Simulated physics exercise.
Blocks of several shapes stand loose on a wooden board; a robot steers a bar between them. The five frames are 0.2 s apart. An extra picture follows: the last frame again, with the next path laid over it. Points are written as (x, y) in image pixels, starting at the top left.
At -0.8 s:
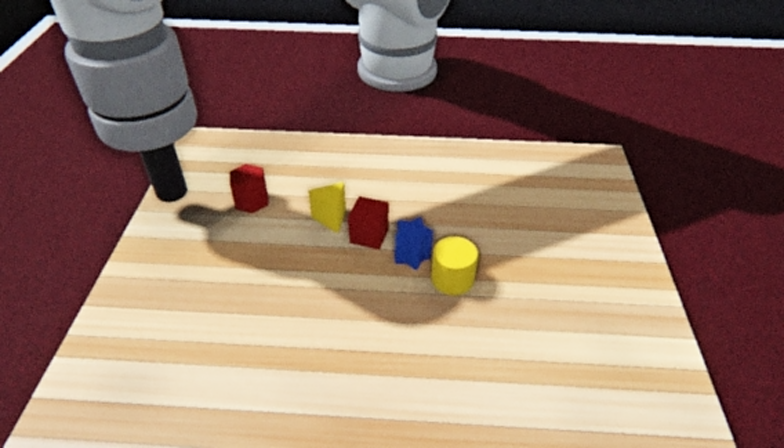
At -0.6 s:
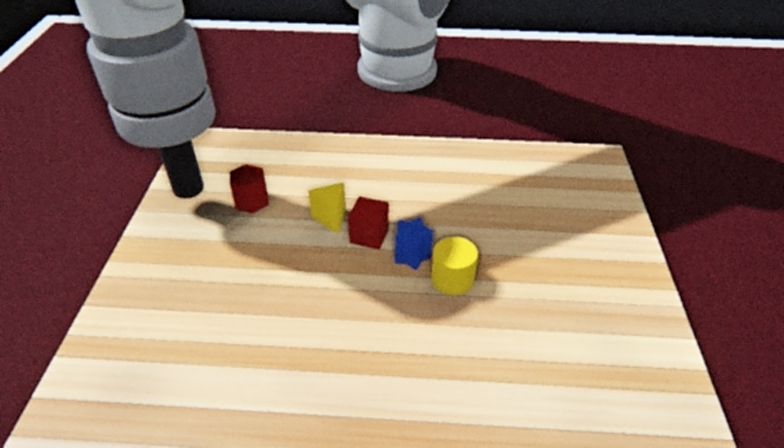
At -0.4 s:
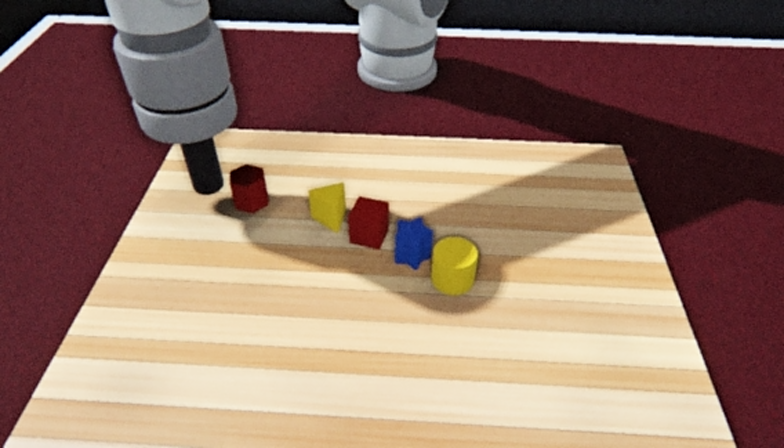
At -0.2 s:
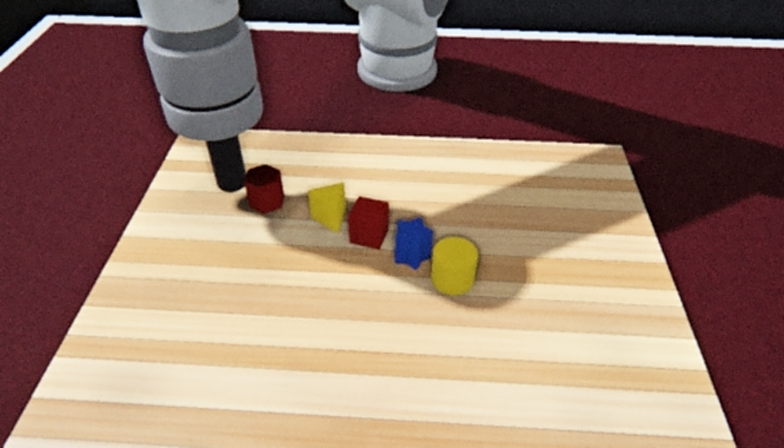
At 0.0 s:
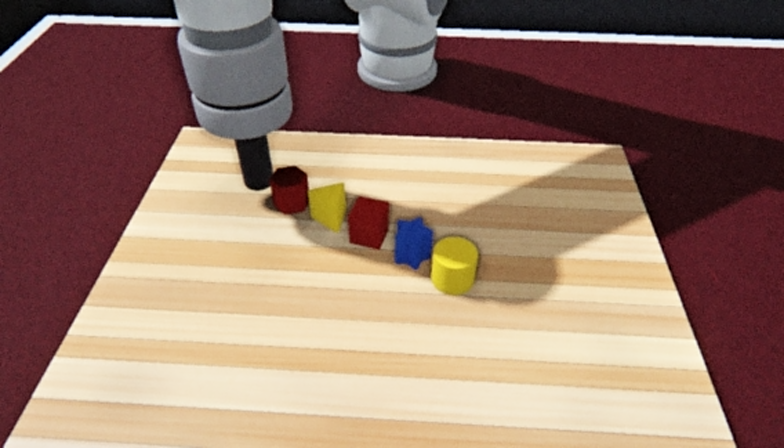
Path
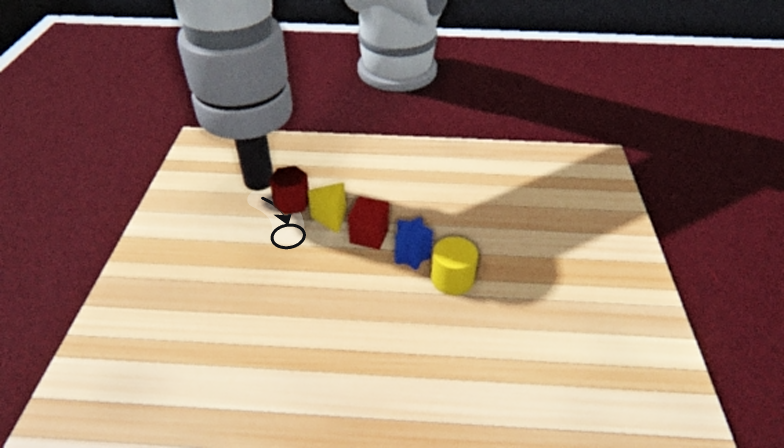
In the video, a robot arm moves a dark bar rightward over a wooden board with red, yellow and blue blocks, then pushes the leftmost red block right, closer to the yellow three-sided block, while the other blocks stay still.
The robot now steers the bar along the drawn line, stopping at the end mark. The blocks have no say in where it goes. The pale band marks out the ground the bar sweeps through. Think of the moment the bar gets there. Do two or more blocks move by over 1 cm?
No
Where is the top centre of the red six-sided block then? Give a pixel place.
In the picture, that point is around (314, 180).
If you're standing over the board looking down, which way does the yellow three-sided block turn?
It makes a counterclockwise turn.
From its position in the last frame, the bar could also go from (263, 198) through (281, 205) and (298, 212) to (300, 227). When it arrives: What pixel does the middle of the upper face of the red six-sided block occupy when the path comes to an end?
The spot you're after is about (329, 179) in the image.
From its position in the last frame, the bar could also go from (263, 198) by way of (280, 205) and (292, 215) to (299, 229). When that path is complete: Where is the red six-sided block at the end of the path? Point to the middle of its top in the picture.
That would be at about pixel (322, 180).
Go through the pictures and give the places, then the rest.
Tip of the bar at (172, 194), middles of tops, red six-sided block at (246, 174), yellow three-sided block at (329, 192), red square block at (369, 208), in the first picture.
Bar at (189, 190), nothing pushed, in the second picture.
Bar at (209, 187), nothing pushed, in the third picture.
Bar at (233, 184), red six-sided block at (262, 174), in the fourth picture.
Bar at (260, 183), red six-sided block at (288, 176), yellow three-sided block at (329, 192), red square block at (369, 208), in the fifth picture.
The line goes from (263, 198) via (278, 207) and (287, 220), ending at (288, 236).
On the path given first. Halfway along, bar at (281, 198); red six-sided block at (312, 180), turned 30° anticlockwise; yellow three-sided block at (332, 194), turned 15° anticlockwise.
At the end, bar at (286, 221); red six-sided block at (314, 180), turned 30° anticlockwise; yellow three-sided block at (333, 194), turned 20° anticlockwise; red square block unmoved.
